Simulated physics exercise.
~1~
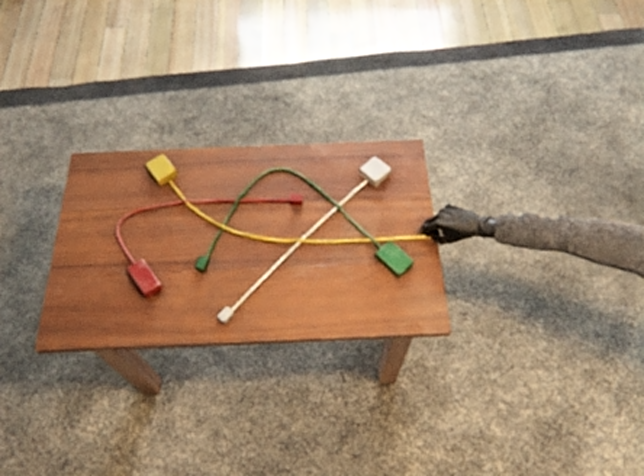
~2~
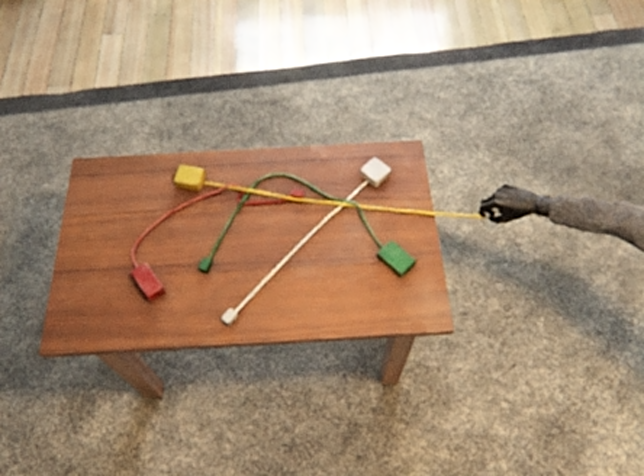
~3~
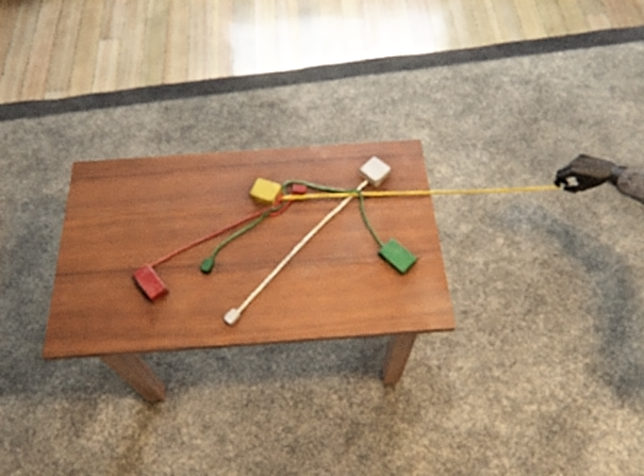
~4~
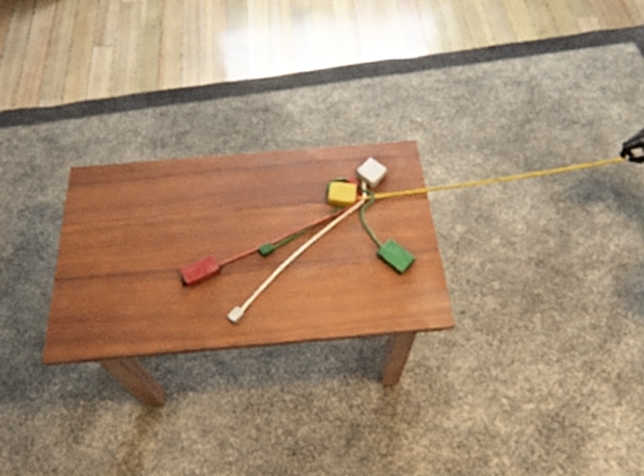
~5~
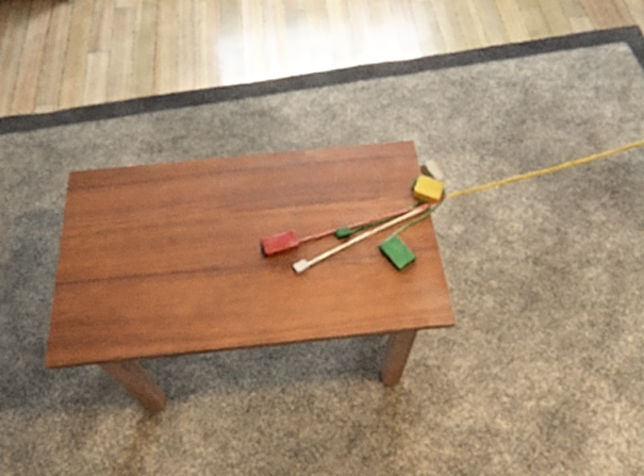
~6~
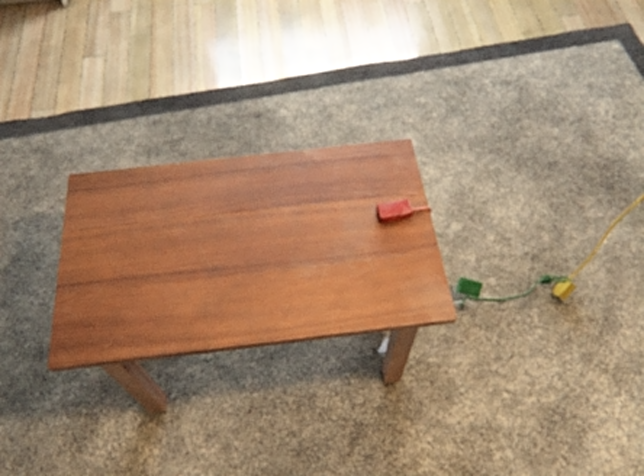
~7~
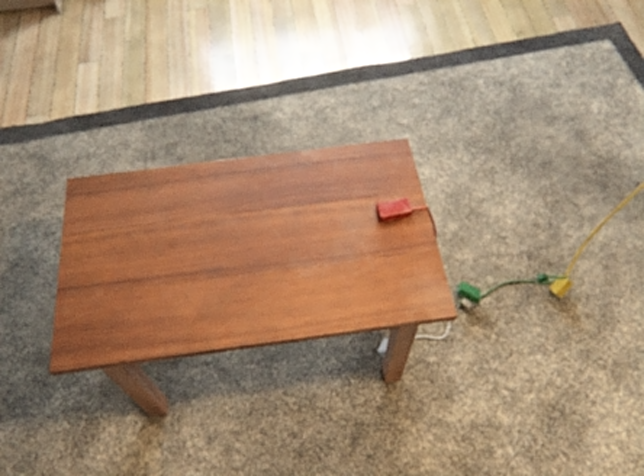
Black-gloved hand pulling a yellow cable rightward off a wooden table, dragging green and white cables over the edge, red block staying on top.
